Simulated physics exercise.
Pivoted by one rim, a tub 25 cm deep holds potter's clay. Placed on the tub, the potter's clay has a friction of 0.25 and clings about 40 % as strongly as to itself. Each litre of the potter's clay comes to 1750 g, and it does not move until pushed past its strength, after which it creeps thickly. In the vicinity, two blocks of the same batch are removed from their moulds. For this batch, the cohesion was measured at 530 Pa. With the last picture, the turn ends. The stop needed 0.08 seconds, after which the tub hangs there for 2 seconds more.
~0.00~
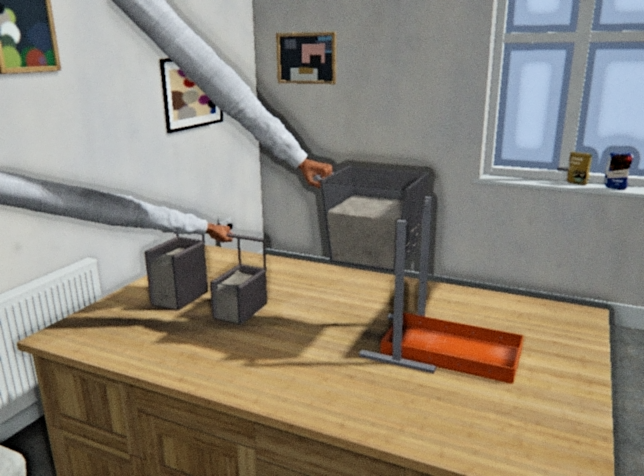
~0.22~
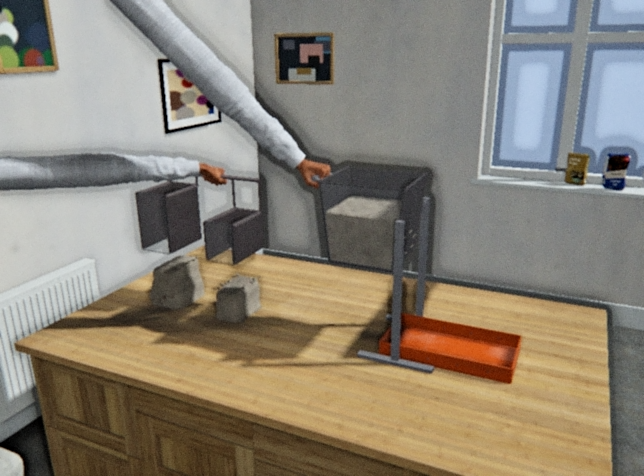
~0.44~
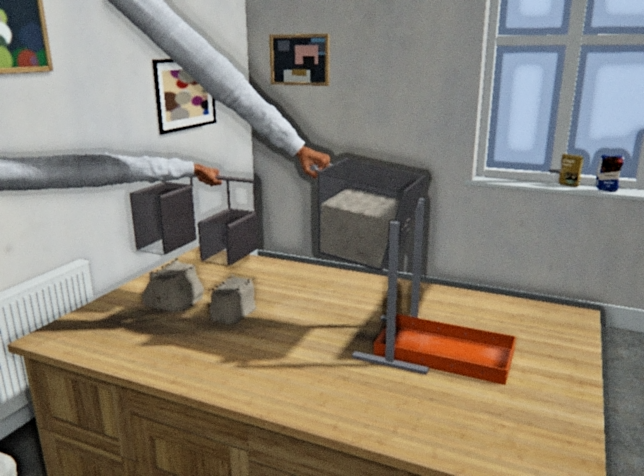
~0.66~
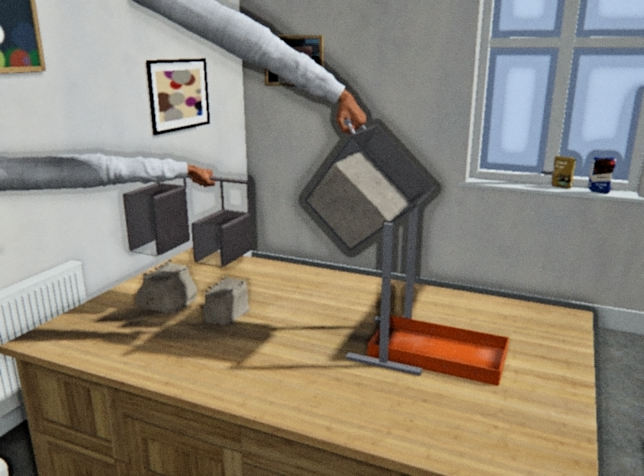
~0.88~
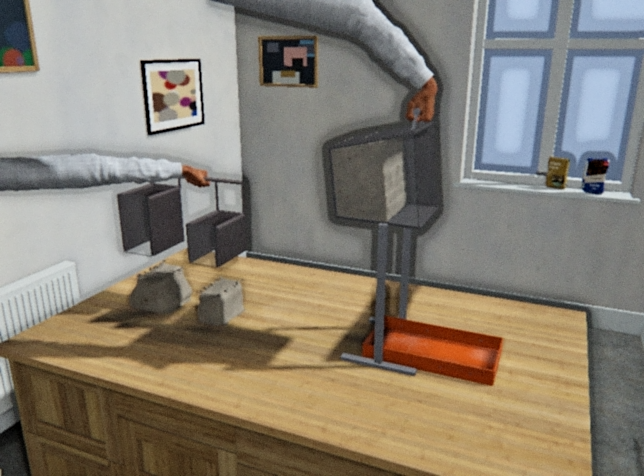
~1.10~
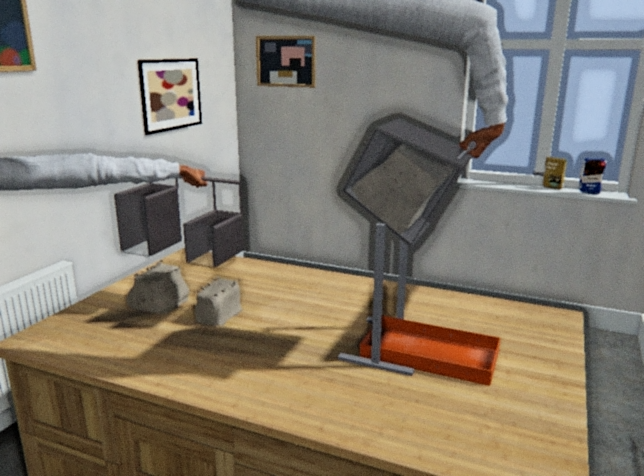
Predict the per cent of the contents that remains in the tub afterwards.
Roughly 0 per cent remains.
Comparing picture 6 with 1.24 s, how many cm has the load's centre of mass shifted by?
It has moved close to 15 cm.
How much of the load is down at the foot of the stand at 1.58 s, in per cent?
100 %.
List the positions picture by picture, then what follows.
Handle-side rim at (323, 181), tilt 0 degrees; crest of the potter's clay at (392, 219); block heights 18 cm, 12 cm (left to right), in the first picture.
Handle-side rim at (321, 182), tilt 0 degrees; crest of the potter's clay at (390, 220); block heights 15 cm, 12 cm (left to right), in the second picture.
Handle-side rim at (320, 173), tilt 7 degrees; crest of the potter's clay at (325, 205); block heights 13 cm, 12 cm (left to right), in the third picture.
Handle-side rim at (354, 136), tilt 43 degrees; crest of the potter's clay at (337, 166); block heights 13 cm, 12 cm (left to right), in the fourth picture.
Handle-side rim at (415, 135), tilt 84 degrees; crest of the potter's clay at (376, 143); block heights 13 cm, 12 cm (left to right), in the fifth picture.
Handle-side rim at (461, 169), tilt 117 degrees; crest of the potter's clay at (399, 151); block heights 13 cm, 12 cm (left to right), in the sixth picture.
After 1.24 s, the tub is at 117 degrees and holds 42 %.
After 1.41 s, the tub is at 117 degrees and holds 0 %.
After 1.58 s, the tub is at 117 degrees and holds 0 %.
After 1.75 s, the tub is at 117 degrees and holds 0 %.
After 3.10 s, the tub is at 117 degrees and holds 0 %.
